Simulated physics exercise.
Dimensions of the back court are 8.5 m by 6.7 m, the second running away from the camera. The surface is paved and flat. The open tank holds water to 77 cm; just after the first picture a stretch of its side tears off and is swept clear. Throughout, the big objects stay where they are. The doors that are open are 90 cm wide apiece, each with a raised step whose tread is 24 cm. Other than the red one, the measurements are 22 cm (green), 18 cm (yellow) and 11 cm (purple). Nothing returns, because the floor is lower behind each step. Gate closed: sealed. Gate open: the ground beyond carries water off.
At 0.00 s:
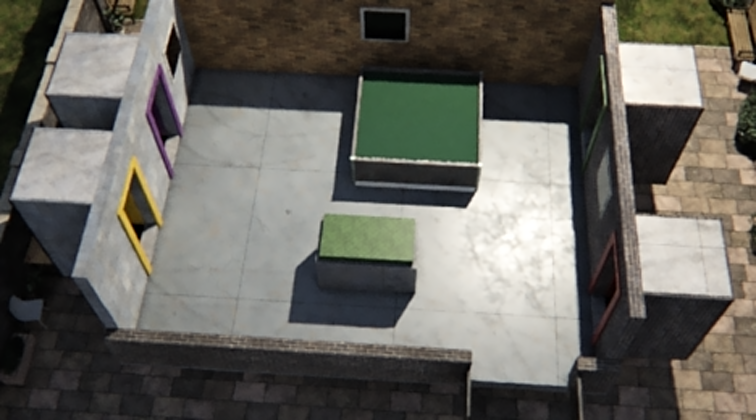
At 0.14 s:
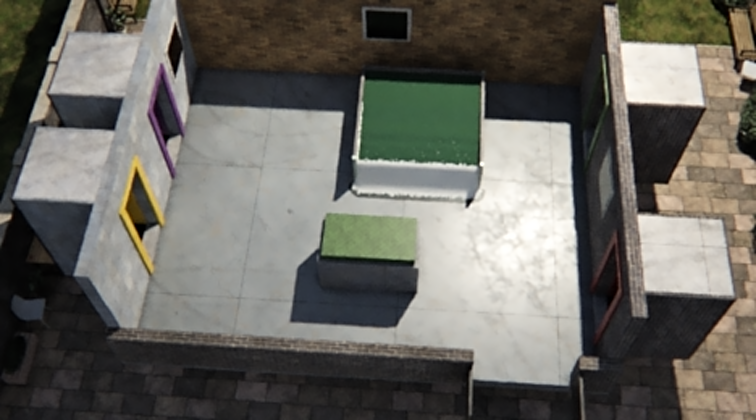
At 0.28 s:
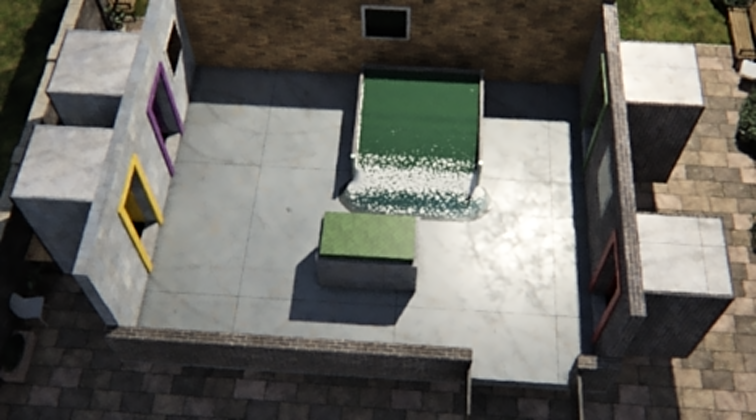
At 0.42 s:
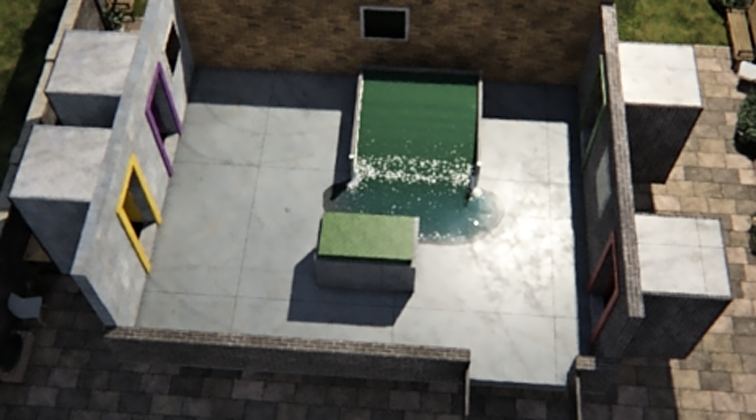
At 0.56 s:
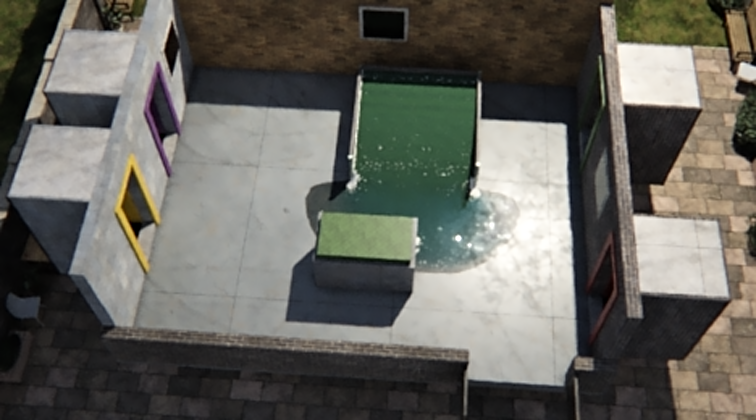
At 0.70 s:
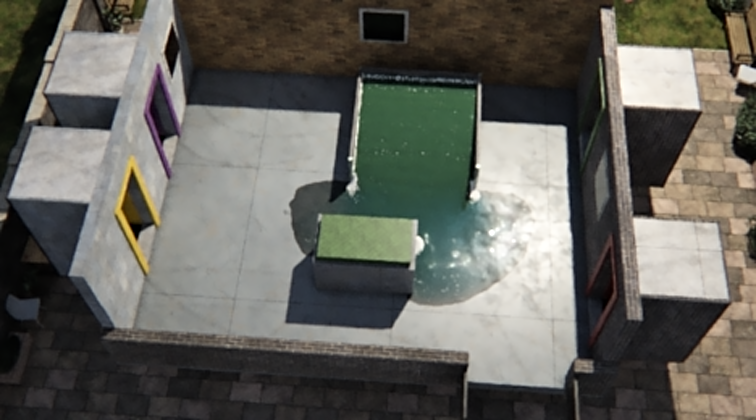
In the video, the front side of a green-looking open tank in a walled courtyard gives way, and water pours out toward the viewer, spreading across the pale paved floor and around a low grass-topped block in front.
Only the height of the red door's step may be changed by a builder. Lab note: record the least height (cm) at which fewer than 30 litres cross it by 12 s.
Least height: 19 cm.
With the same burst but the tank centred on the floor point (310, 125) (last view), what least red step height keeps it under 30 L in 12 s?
About 12.5 centimetres.
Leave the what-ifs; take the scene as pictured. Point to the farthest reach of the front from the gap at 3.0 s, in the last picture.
Near (129, 346).
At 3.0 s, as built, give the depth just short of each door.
Centimetres: Green = 0, yellow = 20, purple = 17, red = 25.
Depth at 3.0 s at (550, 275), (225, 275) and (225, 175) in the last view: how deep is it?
Ordered as asked: 6, 3, 4 cm.
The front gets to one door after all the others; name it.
The green one comes last.
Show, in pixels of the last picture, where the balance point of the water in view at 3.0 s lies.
The water is centred around (388, 224) in the last picture's pixels.
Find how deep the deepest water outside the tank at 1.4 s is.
55 cm.
After 1.4 s water covers 30 % of the floor, deepest (55 cm) near (392, 242); it has not reached the red door.
After 3.0 s water covers 65 % of the floor, deepest (30 cm) near (591, 368); 25 cm at the red door, 40 litres in over its 8 cm step.
After 12.0 s water covers 100 % of the floor, deepest (9 cm) near (353, 96); 7 cm at the red door, 185 litres in over its 8 cm step.
At the red door as built, the water arrived by 1.8 s and peaked near 25 cm at 3.0 s.
Run again over the same 12 s with other heights there, 49 litres in over 16.5 cm, 13 litres over 22 cm. The limit of 30 litres is kept from about 19 cm up.
